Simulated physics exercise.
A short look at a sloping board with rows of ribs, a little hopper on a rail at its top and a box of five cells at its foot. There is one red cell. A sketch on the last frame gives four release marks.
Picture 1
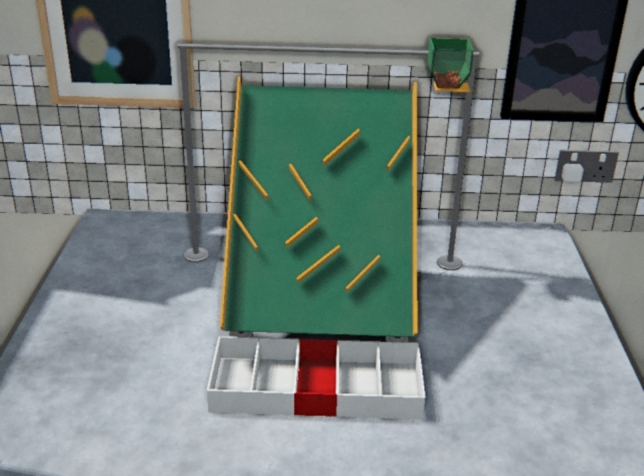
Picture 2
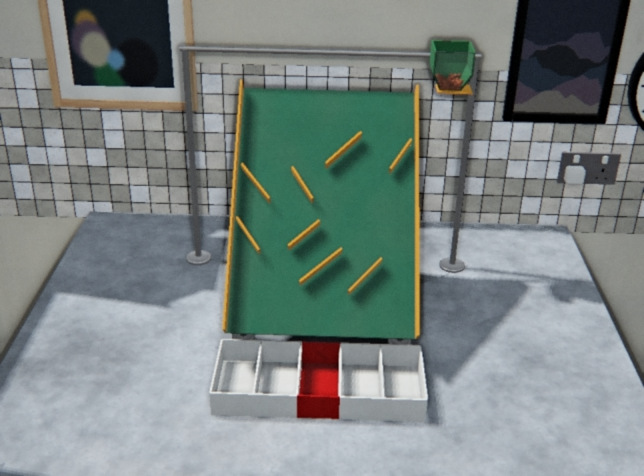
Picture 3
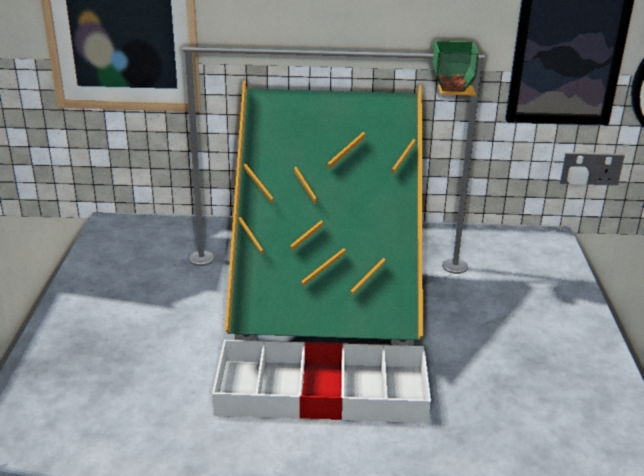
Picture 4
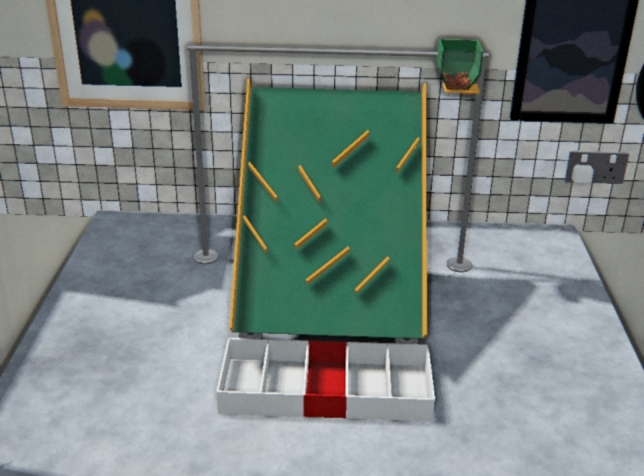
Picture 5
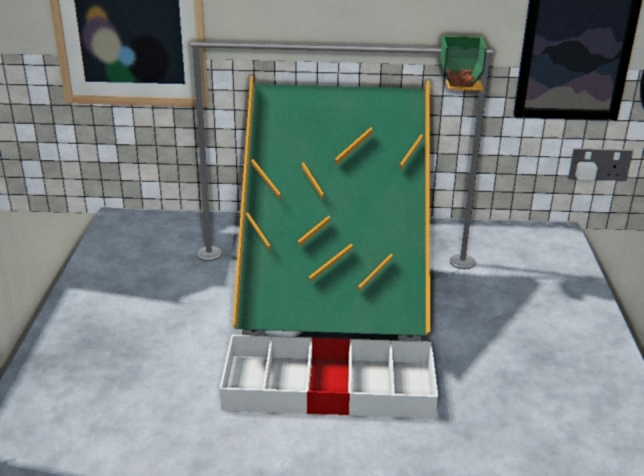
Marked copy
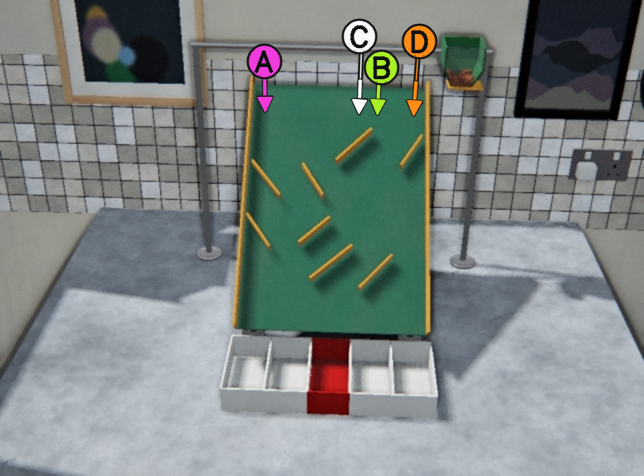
Green sloping board with yellow ribs standing above a white box with one red cell, everything still as the view drifts slightly.
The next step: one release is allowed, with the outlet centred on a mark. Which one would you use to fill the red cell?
Mark D.
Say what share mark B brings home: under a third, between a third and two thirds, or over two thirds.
Between a third and two thirds.
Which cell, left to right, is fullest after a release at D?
It is the third one.
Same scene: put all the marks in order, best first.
The order is D, B, C, A.
On the marked copy, mark A meets the board at (265, 106); mark B meets the board at (377, 109); mark C meets the board at (359, 108); mark D meets the board at (413, 110).
With A, not one piece in the red cell, almost all in other cells, about a tenth held on the board.
With B, roughly a third in the red cell, roughly half in other cells, just a few outside the box.
With C, roughly a quarter in the red cell, the larger part in other cells.
With D, roughly two thirds in the red cell, roughly a quarter in other cells, about a tenth held on the board.
